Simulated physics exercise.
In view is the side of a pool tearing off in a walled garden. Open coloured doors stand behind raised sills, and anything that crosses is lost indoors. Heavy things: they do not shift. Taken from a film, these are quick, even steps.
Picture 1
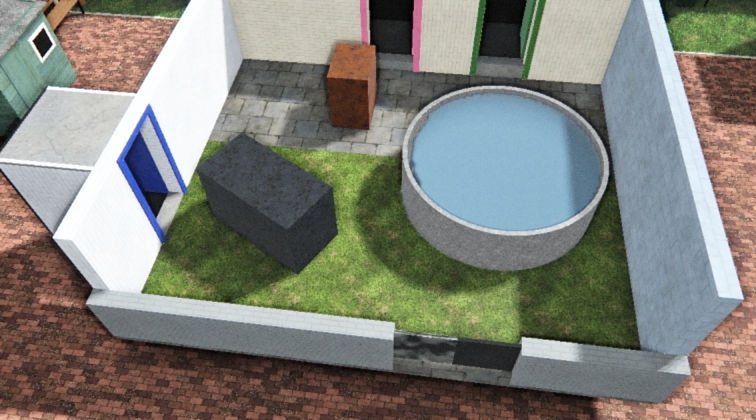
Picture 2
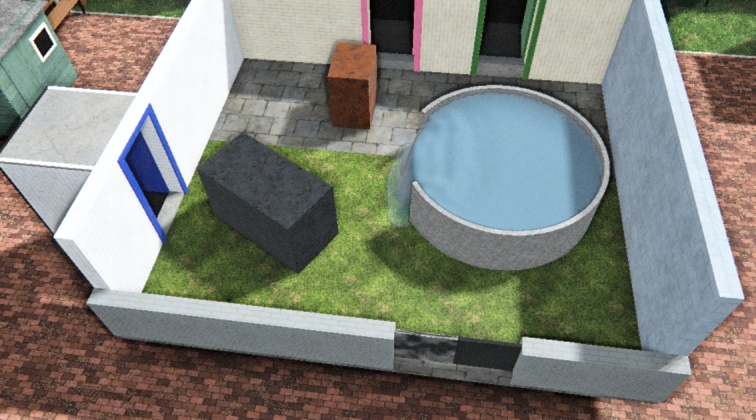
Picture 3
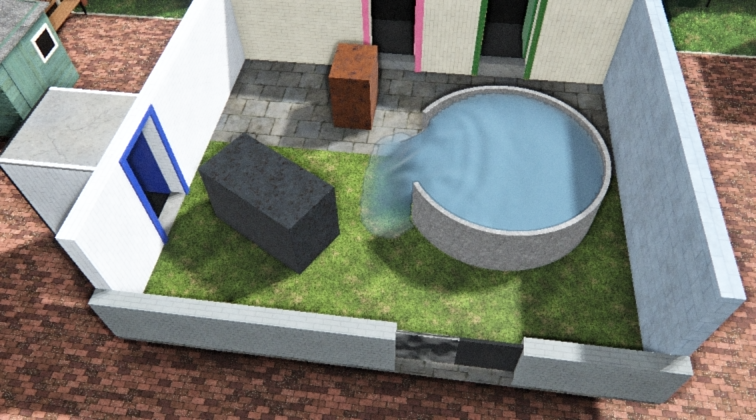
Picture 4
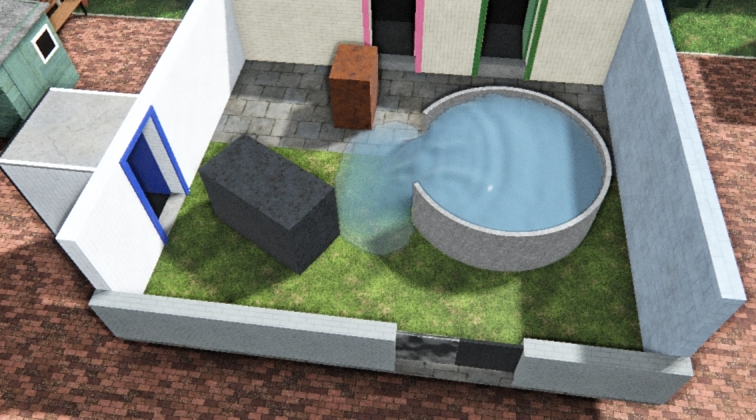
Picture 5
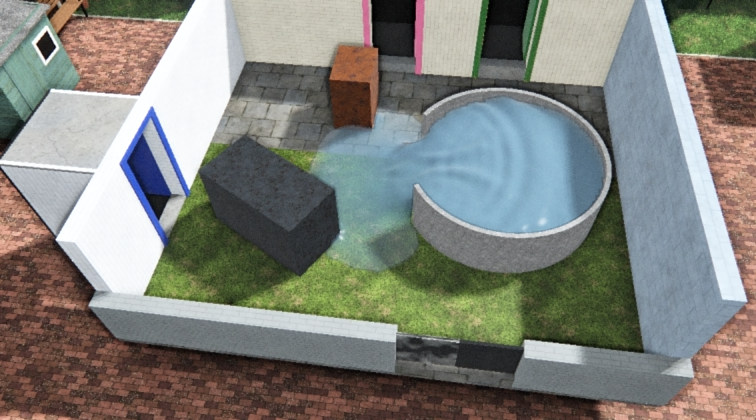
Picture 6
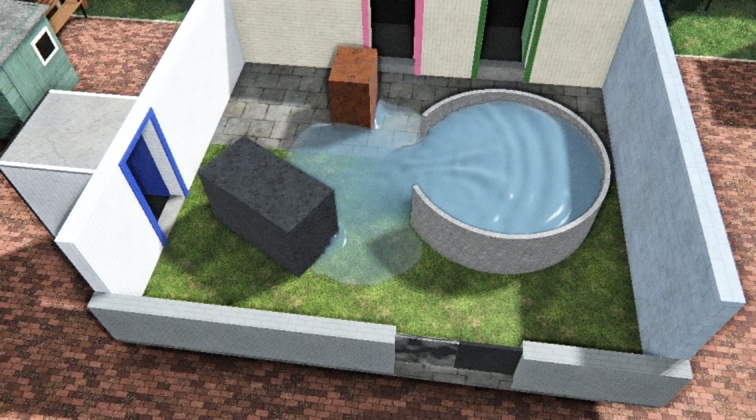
Water pours from the torn left side of a round pool and spreads across the grass.
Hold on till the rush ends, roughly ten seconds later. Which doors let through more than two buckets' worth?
Blue door: Yes, more than two; green door: No, two buckets or less; pink door: No, two buckets or less.
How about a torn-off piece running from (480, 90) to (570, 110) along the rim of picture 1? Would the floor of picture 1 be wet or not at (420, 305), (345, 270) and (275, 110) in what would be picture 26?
As listed: Clear, dry, under water.
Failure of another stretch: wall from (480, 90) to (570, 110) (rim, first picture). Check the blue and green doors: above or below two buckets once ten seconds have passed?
Blue door: Above; green door: Above.
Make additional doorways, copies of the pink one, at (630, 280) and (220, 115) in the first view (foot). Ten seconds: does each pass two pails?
Below, above.
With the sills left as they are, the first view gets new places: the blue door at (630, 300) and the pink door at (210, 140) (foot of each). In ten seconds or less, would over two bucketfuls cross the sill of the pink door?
Well, in that case the pink door tops the limit.
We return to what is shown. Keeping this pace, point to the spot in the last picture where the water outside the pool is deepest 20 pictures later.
Deepest point: Roughly (239, 78).
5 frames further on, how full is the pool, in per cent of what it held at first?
Estimate: Around 72 per cent.
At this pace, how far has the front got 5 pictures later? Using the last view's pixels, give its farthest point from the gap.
Near (231, 96).
A moment on, water covers 35 % of the floor; the blue door not reached, the green door not reached, the pink door wet at the sill, nothing in.
Next, water covers 50 % of the floor; the blue door wet at the sill, nothing in, the green door not reached, the pink door wet at the sill, nothing in.
Then, water covers 75 % of the floor; the blue door under two buckets in, the green door wet at the sill, nothing in, the pink door wet at the sill, nothing in.
Later, water covers 95 % of the floor; the blue door over two buckets in, the green door wet at the sill, nothing in, the pink door under two buckets in.
In the end, water covers 100 % of the floor; the blue door far over two buckets in, the green door wet at the sill, nothing in, the pink door under two buckets in.
